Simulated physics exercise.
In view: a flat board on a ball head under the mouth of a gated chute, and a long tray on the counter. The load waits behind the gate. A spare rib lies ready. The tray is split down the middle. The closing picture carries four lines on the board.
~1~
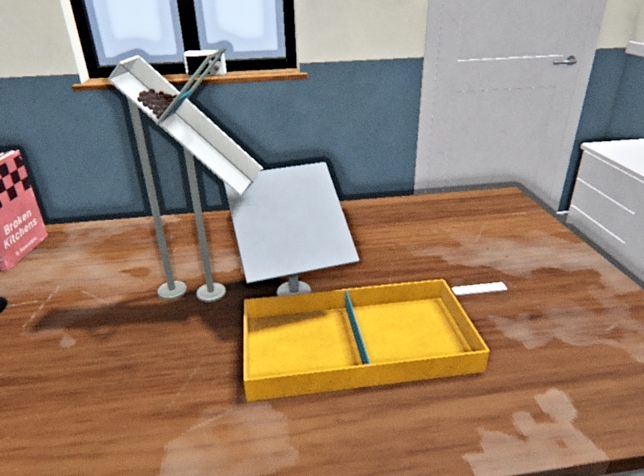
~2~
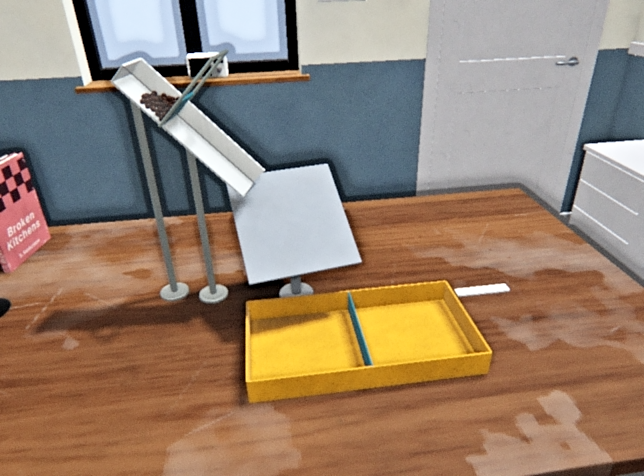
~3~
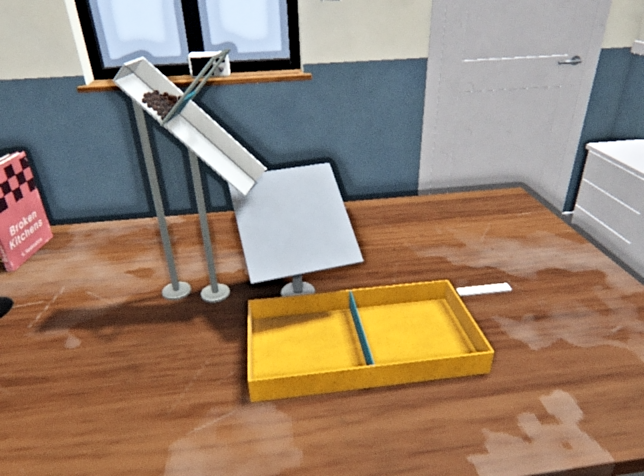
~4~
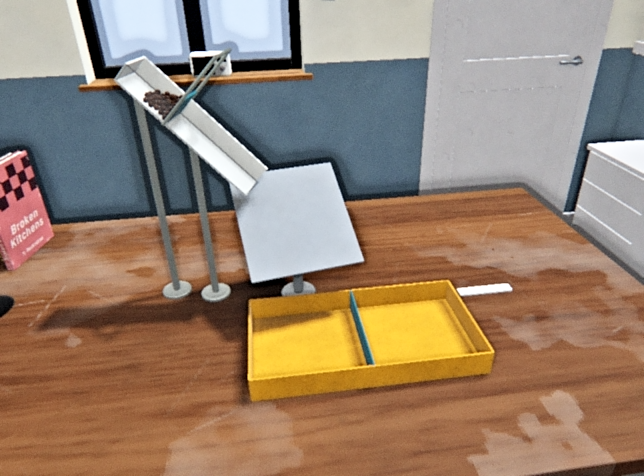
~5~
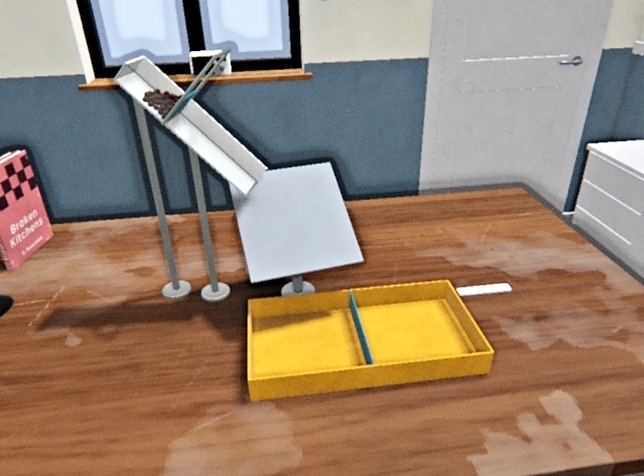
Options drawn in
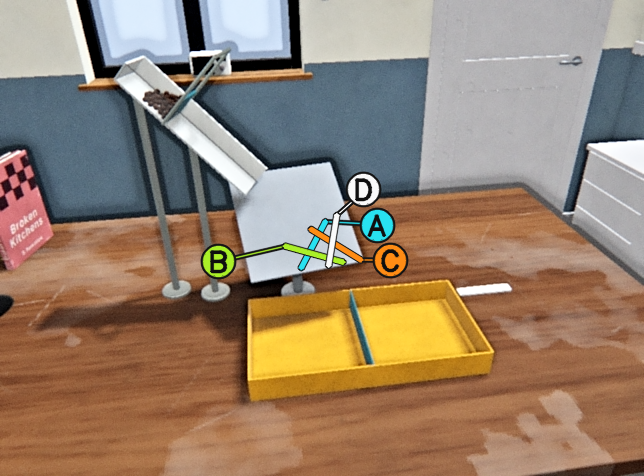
Nothing moves except the camera, which drifts very slightly at first and then stays still, while the brown balls rest behind the gate in the sloping white chute. Seen from the front and a little above, a worn wooden counter stands in a room with blue-and-cream walls, a window and a pale door. Below the chute are a tilted grey board and a yellow tray with a blue divider, with a pink book at left.
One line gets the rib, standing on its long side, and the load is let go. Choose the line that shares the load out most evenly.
Line C.
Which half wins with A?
More lands on the left.
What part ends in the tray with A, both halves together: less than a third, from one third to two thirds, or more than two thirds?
Line A gives more than two thirds.
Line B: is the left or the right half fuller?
More lands on the right.
On the marked copy, line A from (325, 221) to (301, 267); line B from (285, 246) to (342, 262); line C from (311, 229) to (360, 259); line D from (336, 215) to (328, 265).
For line A, of what is caught, nearly all in the left half, a small part in the right.
For line B, of what is caught, a stray few in the left half, nearly all in the right.
For line C, of what is caught, about half in the left half, about half in the right.
For line D, of what is caught, nearly all in the left half, a small part in the right.
